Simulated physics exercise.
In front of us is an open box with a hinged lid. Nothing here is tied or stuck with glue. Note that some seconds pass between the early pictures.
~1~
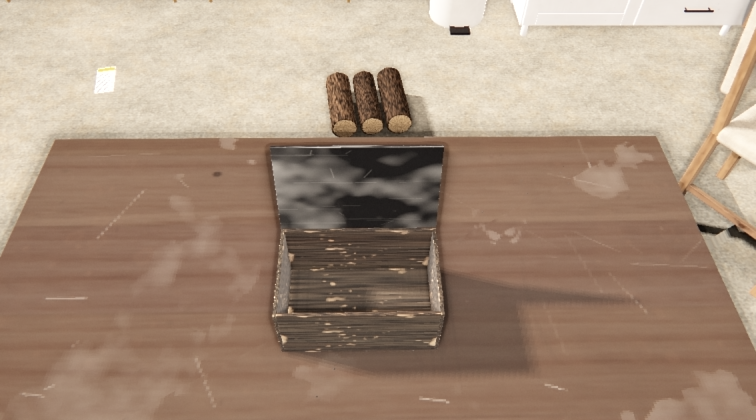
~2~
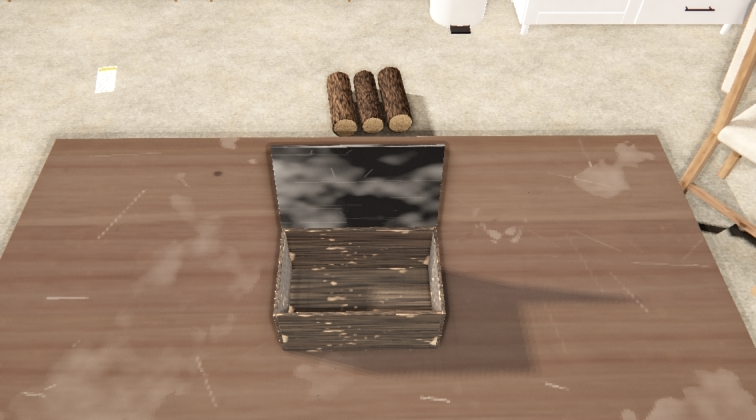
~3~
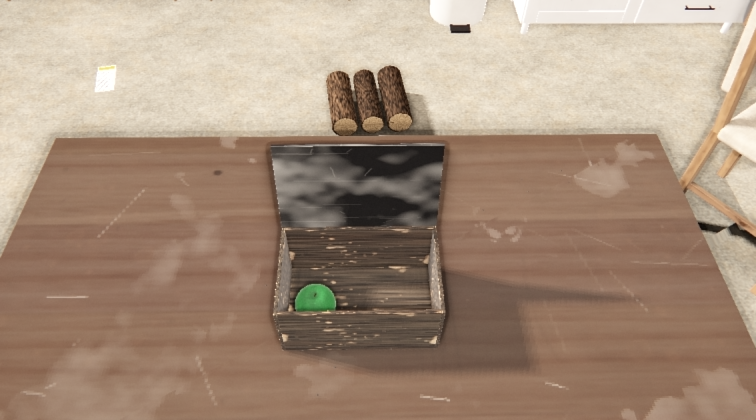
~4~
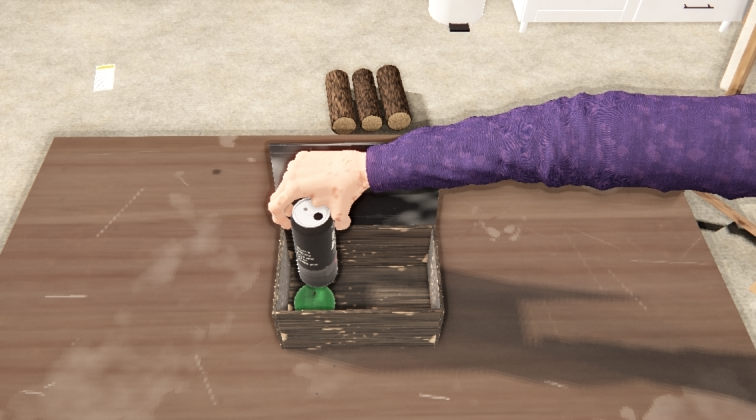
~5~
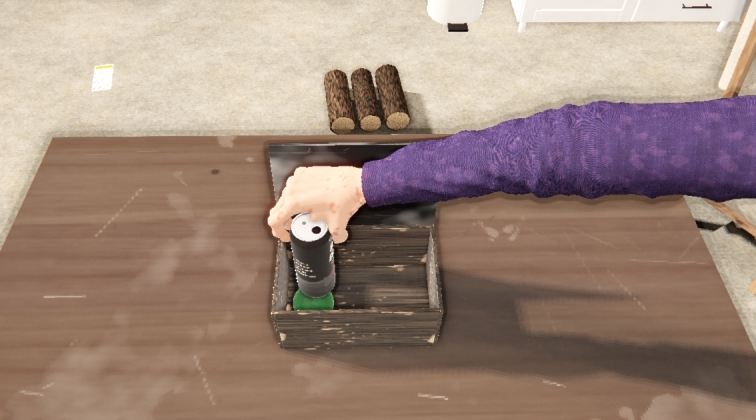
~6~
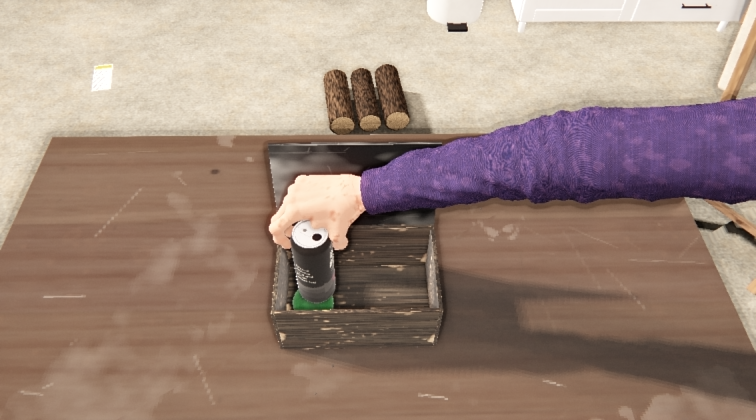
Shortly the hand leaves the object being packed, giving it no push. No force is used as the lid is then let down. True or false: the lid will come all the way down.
True.
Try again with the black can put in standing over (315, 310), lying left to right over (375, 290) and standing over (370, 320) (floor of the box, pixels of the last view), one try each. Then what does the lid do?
First try: It comes fully down; second try: It comes fully down; third try: It gets propped open.
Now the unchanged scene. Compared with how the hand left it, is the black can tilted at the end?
At the finish the black can goes crooked.
Then, 0.70 s on from there, black can on its side near (368, 273); green apple shifted a little.
Then, 1.80 s on from there, lid 48° above the rim; black can on its side near (368, 272); green apple shifted a little.
In the end, lid shut; toppled in the box, black can; green apple unmoved. At the end, from the last picture's camera, black can near (368, 272).
